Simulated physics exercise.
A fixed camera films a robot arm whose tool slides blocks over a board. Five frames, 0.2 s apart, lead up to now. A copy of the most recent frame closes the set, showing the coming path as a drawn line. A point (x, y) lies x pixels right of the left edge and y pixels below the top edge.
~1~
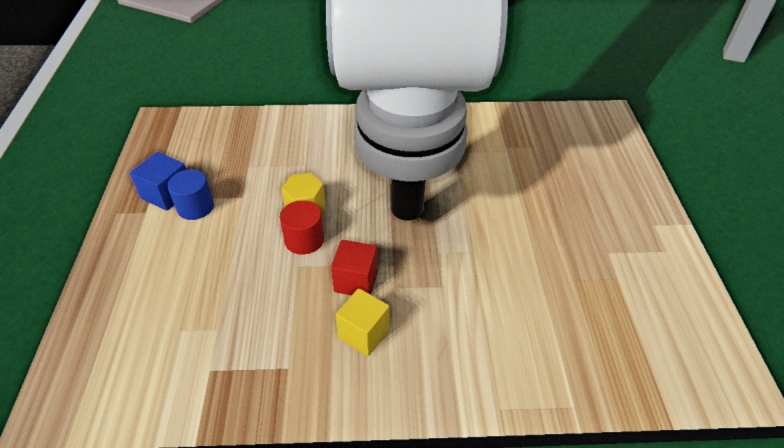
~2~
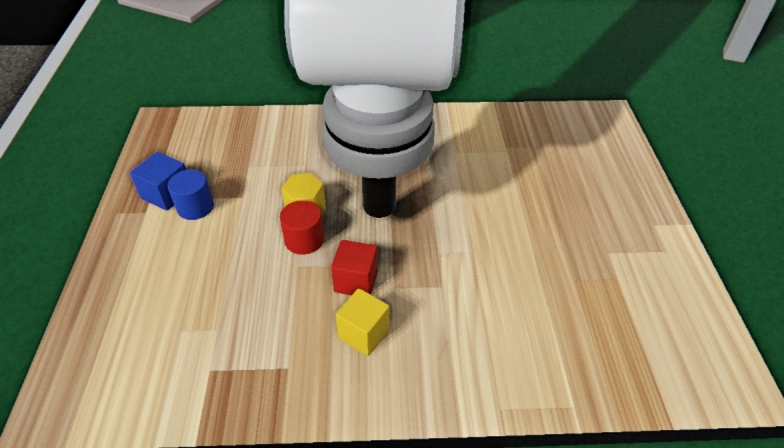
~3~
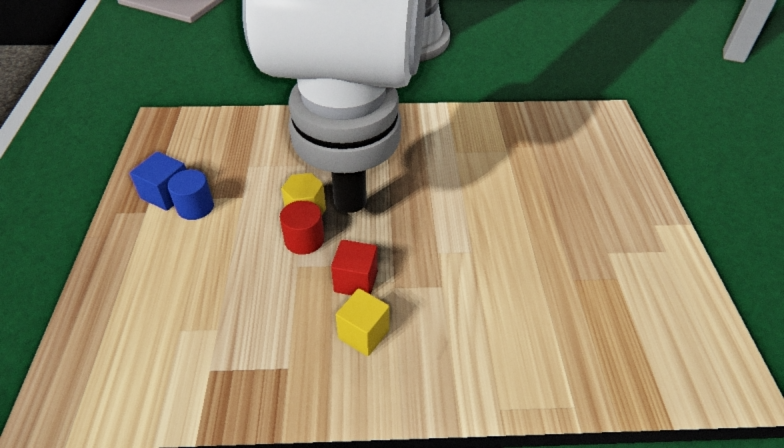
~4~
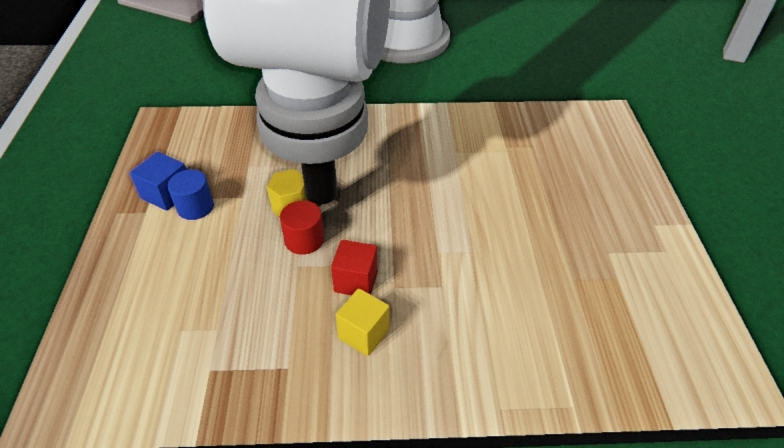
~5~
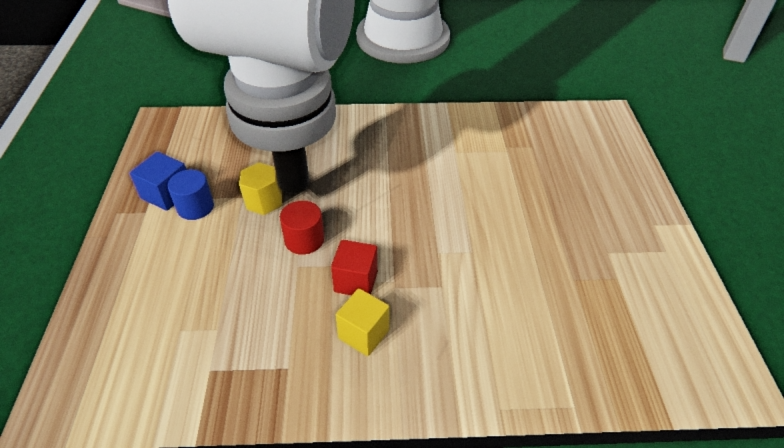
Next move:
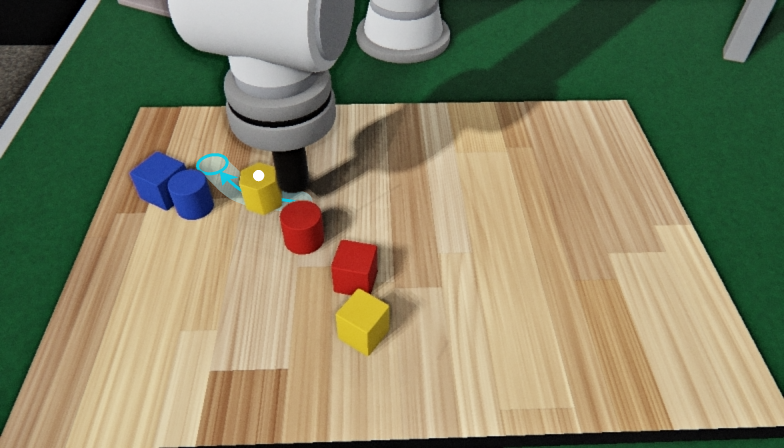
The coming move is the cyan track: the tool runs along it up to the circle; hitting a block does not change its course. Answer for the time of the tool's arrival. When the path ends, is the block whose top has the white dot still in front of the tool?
No, it doesn't check out.
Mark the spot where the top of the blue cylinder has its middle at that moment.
In the picture, that point is around (161, 191).
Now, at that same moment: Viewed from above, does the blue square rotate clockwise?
Yes
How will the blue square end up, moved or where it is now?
The blue square changes place.
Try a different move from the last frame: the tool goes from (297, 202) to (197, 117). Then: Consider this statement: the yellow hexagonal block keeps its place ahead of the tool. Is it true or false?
That claim is false.
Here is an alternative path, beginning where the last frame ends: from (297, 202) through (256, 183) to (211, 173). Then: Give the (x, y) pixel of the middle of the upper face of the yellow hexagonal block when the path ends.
Its top centre lands on (181, 167).
The drawn path runs from (297, 202) via (260, 196) and (232, 183), ending at (212, 164); the dot is on the yellow hexagonal block.
The first path, step by step. One third of the way, tool at (255, 177); blue cylinder at (181, 183); yellow hexagonal block at (219, 172).
Two thirds of the way, tool at (226, 164); blue square at (146, 168), turned 20° clockwise; blue cylinder at (161, 191); yellow hexagonal block at (190, 169), turned 60° anticlockwise.
At the end, tool at (207, 145); blue square at (144, 169), turned 25° clockwise; blue cylinder at (161, 191); yellow hexagonal block at (188, 164), turned 100° anticlockwise; red cylinder not moved.
